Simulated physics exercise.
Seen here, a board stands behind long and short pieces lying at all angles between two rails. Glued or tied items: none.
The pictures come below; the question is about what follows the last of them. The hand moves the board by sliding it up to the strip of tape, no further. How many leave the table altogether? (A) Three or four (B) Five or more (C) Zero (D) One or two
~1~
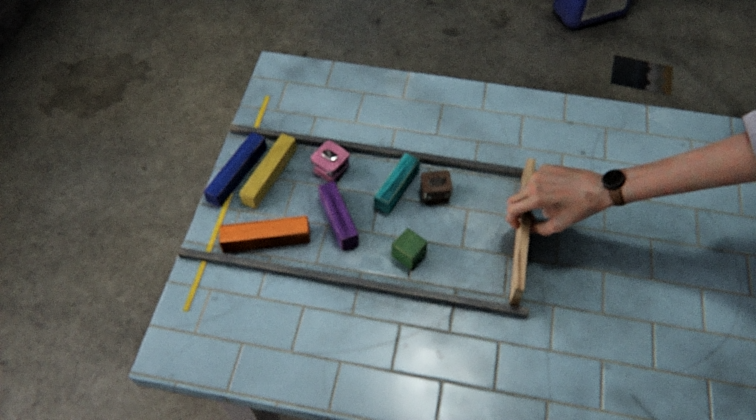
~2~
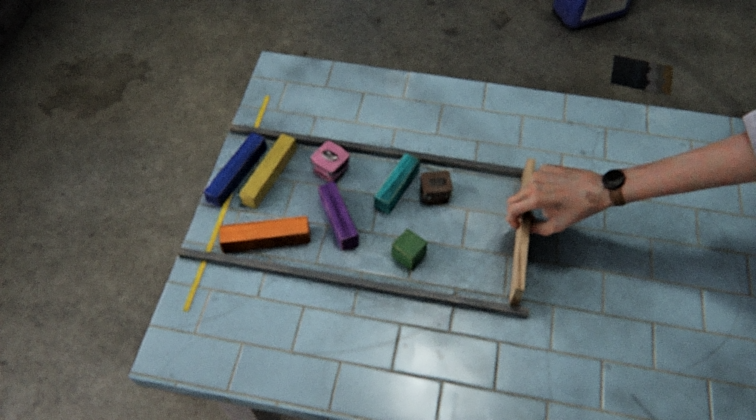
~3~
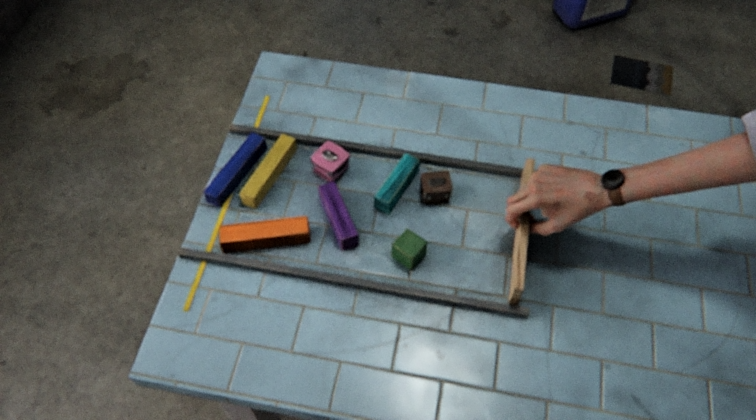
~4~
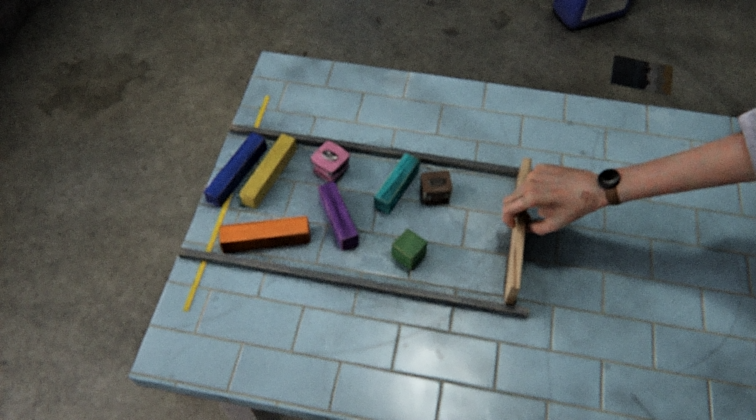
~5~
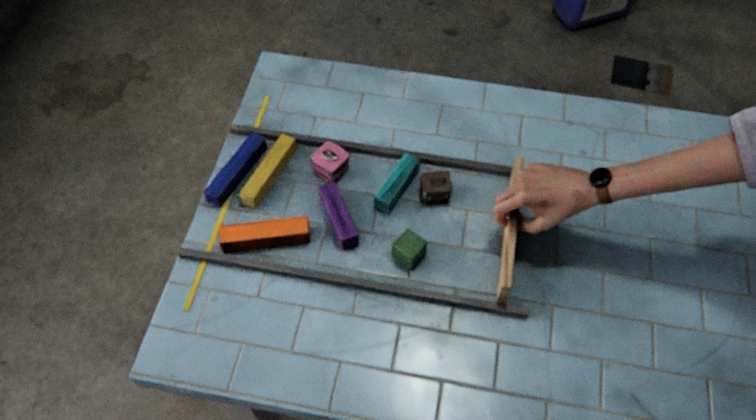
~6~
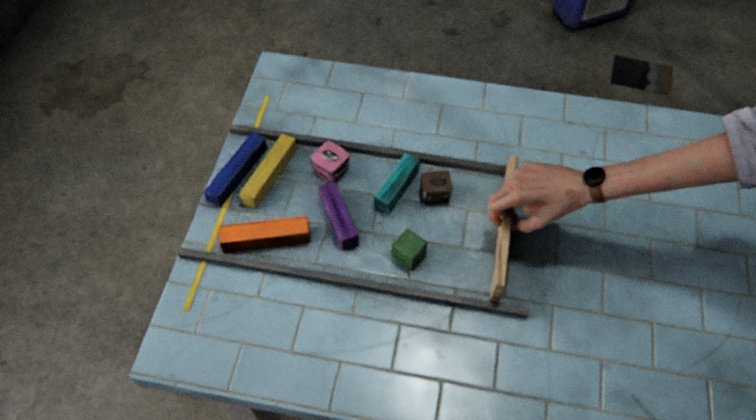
Five or more (B).
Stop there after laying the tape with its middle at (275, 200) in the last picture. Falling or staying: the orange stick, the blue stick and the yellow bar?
This time the orange stick drops; after it, the blue stick drops; finally, the yellow bar drops.
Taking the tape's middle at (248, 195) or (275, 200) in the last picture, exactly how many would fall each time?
Down on the floor: 4 and 3.
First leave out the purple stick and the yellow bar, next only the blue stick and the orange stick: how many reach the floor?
The counts: 4 and 4.
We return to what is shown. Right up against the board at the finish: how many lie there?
That number would be 2.
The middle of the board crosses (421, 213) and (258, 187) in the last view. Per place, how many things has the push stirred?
3 and 8.
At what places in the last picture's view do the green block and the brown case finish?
The green block at (204, 220), the brown case at (229, 152).
Soon after, none off yet; blue stick at rest near (236, 169); yellow bar at rest near (269, 171); orange stick at rest near (265, 234).
In the end, the number that fall off is five or more; gone, turquoise stick, purple stick, pink case, orange stick, yellow bar and blue stick.
